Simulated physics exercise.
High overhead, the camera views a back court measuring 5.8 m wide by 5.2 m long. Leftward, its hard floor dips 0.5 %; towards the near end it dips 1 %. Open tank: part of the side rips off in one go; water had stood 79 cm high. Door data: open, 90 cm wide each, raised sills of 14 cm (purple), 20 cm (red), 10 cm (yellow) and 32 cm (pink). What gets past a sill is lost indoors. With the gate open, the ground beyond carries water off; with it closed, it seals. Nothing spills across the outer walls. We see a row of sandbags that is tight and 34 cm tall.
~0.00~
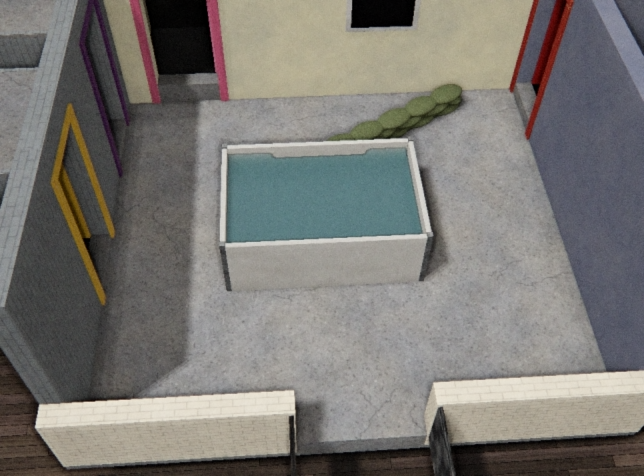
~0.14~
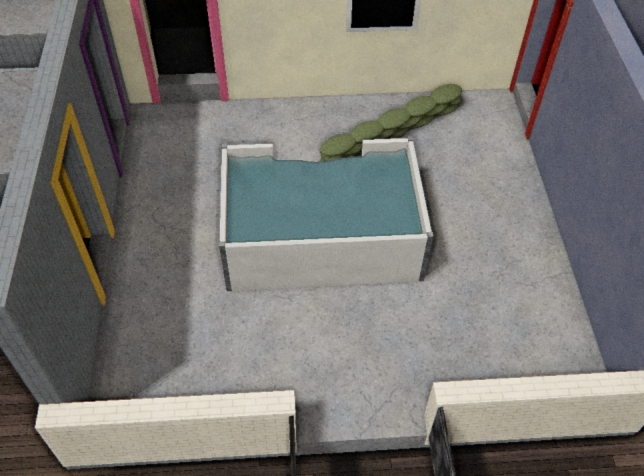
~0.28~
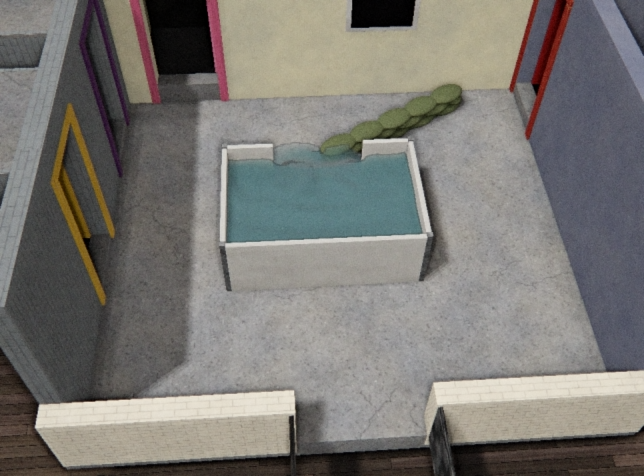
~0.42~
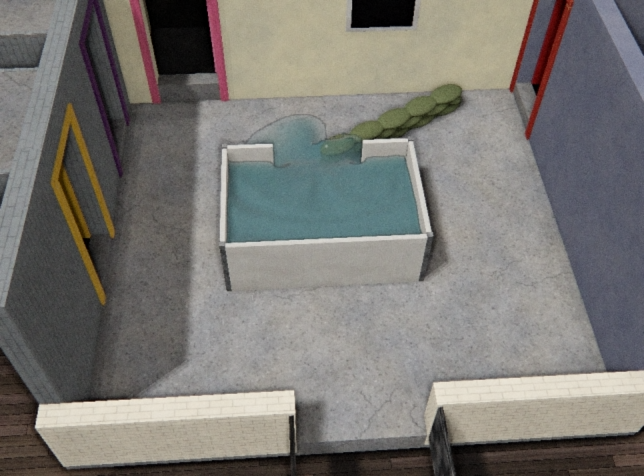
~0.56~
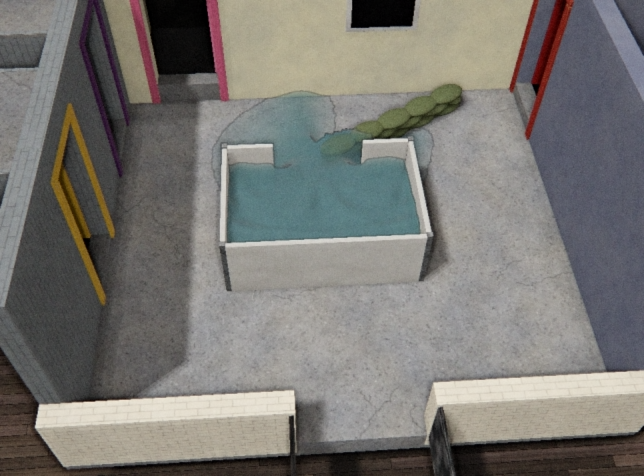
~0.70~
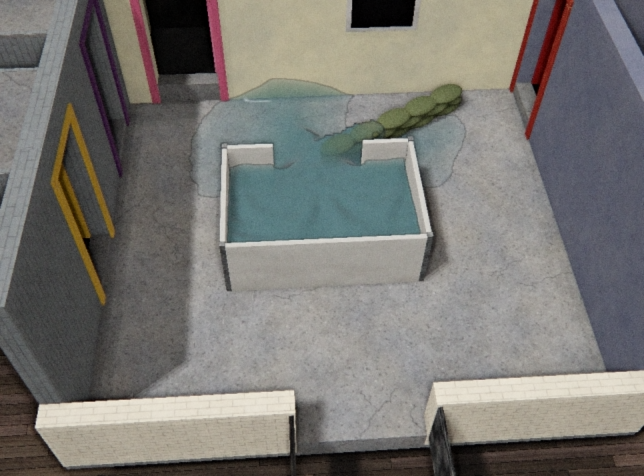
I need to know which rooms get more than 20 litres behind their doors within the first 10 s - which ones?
Here is each one: The purple door gets more than 20 litres; the red door does not get more than 20 litres; the yellow door does not get more than 20 litres; the pink door does not get more than 20 litres.
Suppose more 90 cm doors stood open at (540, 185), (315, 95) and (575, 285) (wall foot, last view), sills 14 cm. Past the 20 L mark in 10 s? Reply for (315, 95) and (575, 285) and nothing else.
Well, the first is beyond the mark and the second is shy of the mark.
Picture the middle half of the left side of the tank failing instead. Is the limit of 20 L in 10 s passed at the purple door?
Then purple does not exceed it.
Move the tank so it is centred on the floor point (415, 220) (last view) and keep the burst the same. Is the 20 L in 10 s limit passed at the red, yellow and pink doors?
Result - red door exceeds it, yellow door does not exceed it, pink door does not exceed it.
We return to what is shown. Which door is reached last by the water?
The final one is the yellow door.
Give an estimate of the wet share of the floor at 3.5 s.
Some 70 per cent of it.
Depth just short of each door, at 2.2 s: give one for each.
In cm: Purple 27, red 22, yellow 0, pink 20.
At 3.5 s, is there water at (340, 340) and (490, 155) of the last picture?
Untouched, soaked.
After 1.4 s water covers 30 % of the floor and is deepest (51 cm) near (330, 173); purple door not reached, red door 16 cm at the sill, 0 L in, yellow door not reached, pink door 24 cm at the sill, 0 L in.
After 2.2 s water covers 40 % of the floor and is deepest (40 cm) near (155, 109); purple door 27 cm at the sill, 24 L in, red door 22 cm at the sill, 0 L in, yellow door not reached, pink door 20 cm at the sill, 0 L in.
After 3.5 s water covers 70 % of the floor and is deepest (26 cm) near (330, 173); purple door 23 cm at the sill, 94 L in, red door 16 cm at the sill, 4 L in, yellow door 5 cm at the sill, 0 L in, pink door 21 cm at the sill, 0 L in.
After 6.0 s water covers 90 % of the floor and is deepest (20 cm) near (127, 136); purple door 19 cm at the sill, 142 L in, red door 6 cm at the sill, 4 L in, yellow door 6 cm at the sill, 0 L in, pink door 16 cm at the sill, 0 L in.
After 10.0 s water covers 95 % of the floor and is deepest (16 cm) near (86, 434); purple door 9 cm at the sill, 154 L in, red door 5 cm at the sill, 4 L in, yellow door 6 cm at the sill, 0 L in, pink door 8 cm at the sill, 0 L in.
